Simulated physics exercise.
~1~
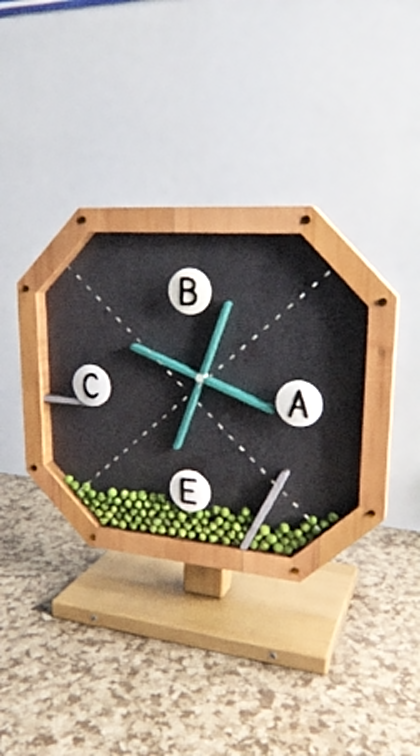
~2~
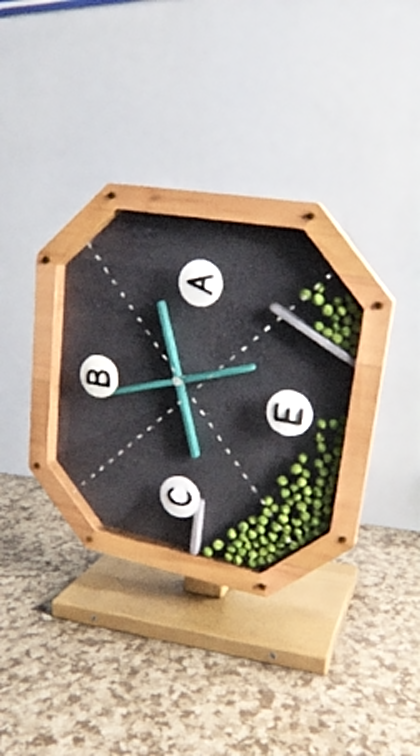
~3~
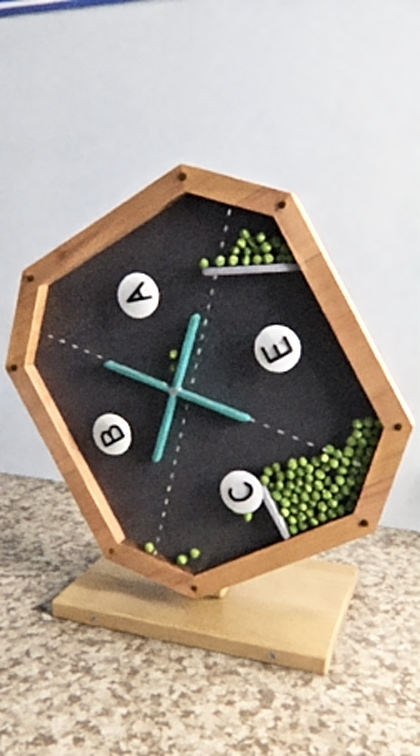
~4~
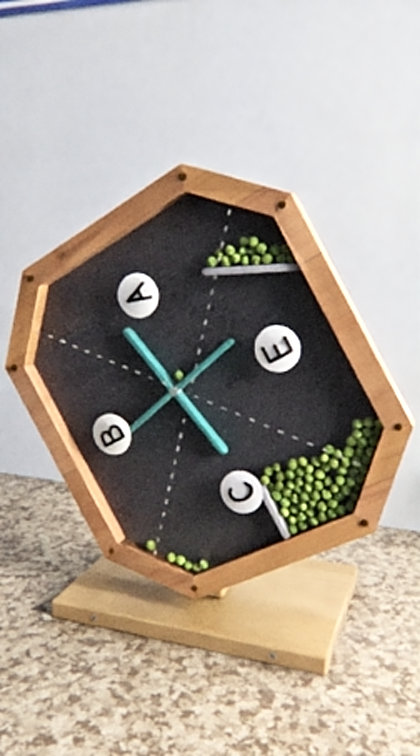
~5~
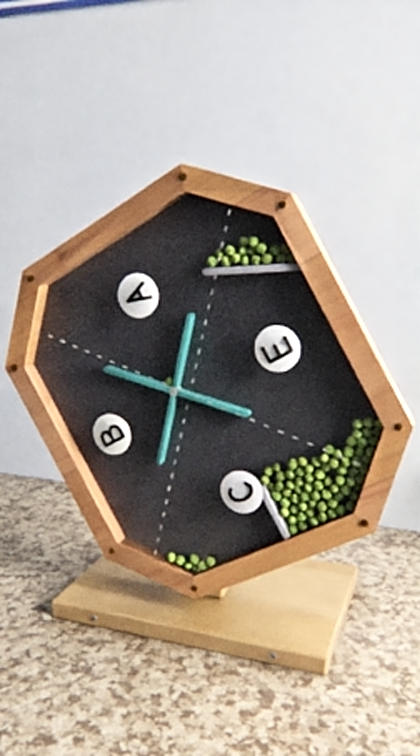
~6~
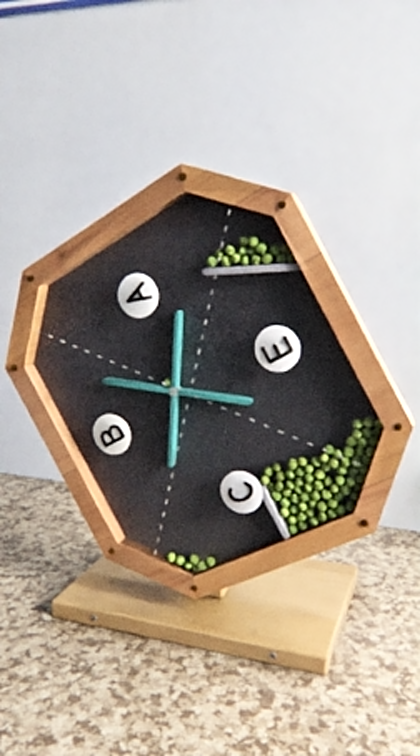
A wooden-framed sorting box turned anticlockwise on its stand, spilling green peas from the bottom towards the right while its teal cross swung about, and it stopped tilted, with most peas piled beside C, some on the upper ledge and a few at the bottom.
